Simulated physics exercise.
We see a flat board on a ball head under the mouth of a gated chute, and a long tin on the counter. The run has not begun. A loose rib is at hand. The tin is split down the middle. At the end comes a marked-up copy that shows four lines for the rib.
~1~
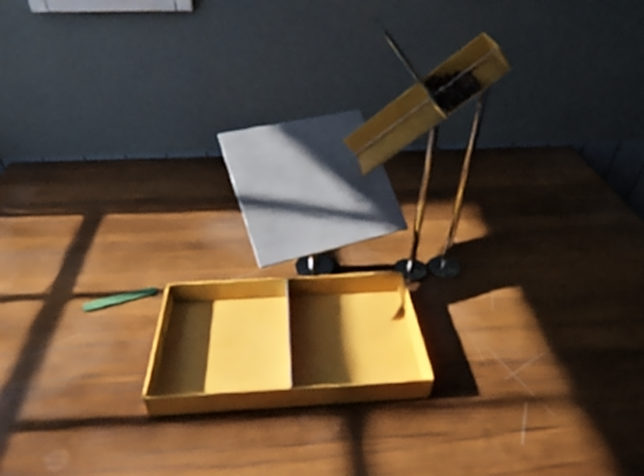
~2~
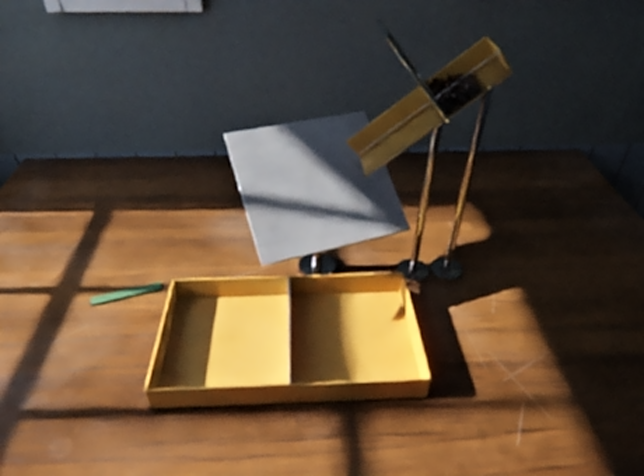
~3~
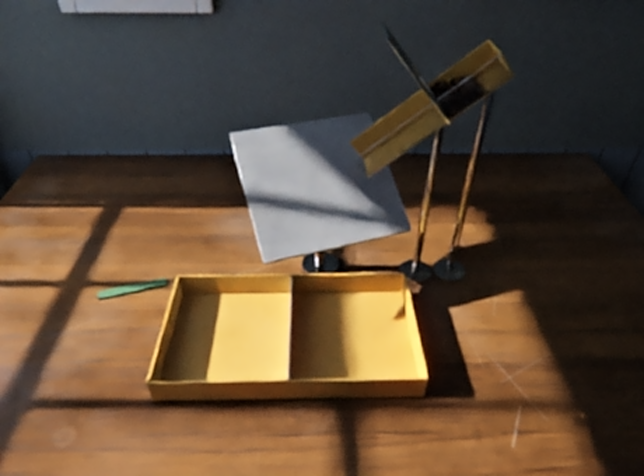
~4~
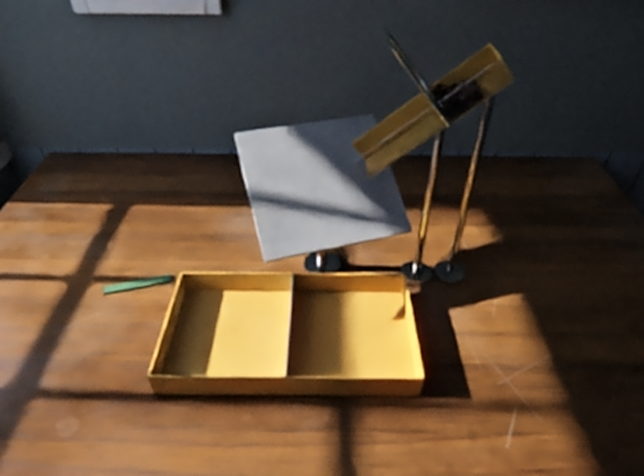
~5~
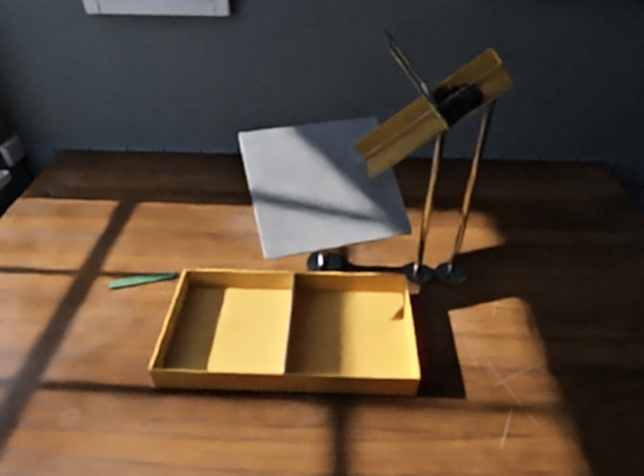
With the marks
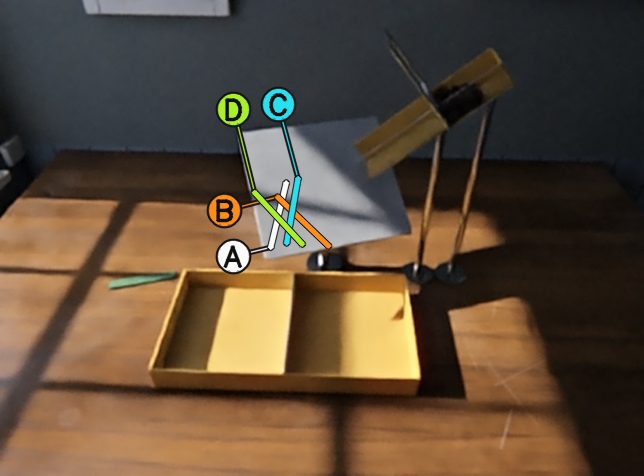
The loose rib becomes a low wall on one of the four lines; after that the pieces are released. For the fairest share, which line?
Choose A.
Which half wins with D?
Right.
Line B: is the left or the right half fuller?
More lands on the right.
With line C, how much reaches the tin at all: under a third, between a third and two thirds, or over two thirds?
Line C gives between a third and two thirds.
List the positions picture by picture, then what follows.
Load behind the gate at (452, 85), chocolate balls; lip of the chute at (361, 166), sloping fairly steeply, in the first frame.
Middle of the board at (318, 182), tilted fairly steeply; middle of its low edge at (340, 246); of its high edge at (297, 122), in the second frame.
Front corners of the tin at (147, 383) and (427, 378); front end of its middle wall at (288, 380); gate still shut at (426, 88), in the third frame.
Middle of the load at (458, 94); lip at (367, 169), in the fourth frame.
Middle of the load at (458, 97); lip at (369, 170), in the fifth frame.
On the marked copy, line A from (286, 182) to (270, 247); line B from (277, 196) to (328, 245); line C from (298, 178) to (286, 243); line D from (254, 192) to (302, 244).
If A is chosen, of what is caught, about half in the left half, about half in the right.
If B is chosen, of what is caught, a small part in the left half, nearly all in the right.
If C is chosen, of what is caught, about a quarter in the left half, most in the right.
If D is chosen, of what is caught, a small part in the left half, nearly all in the right.
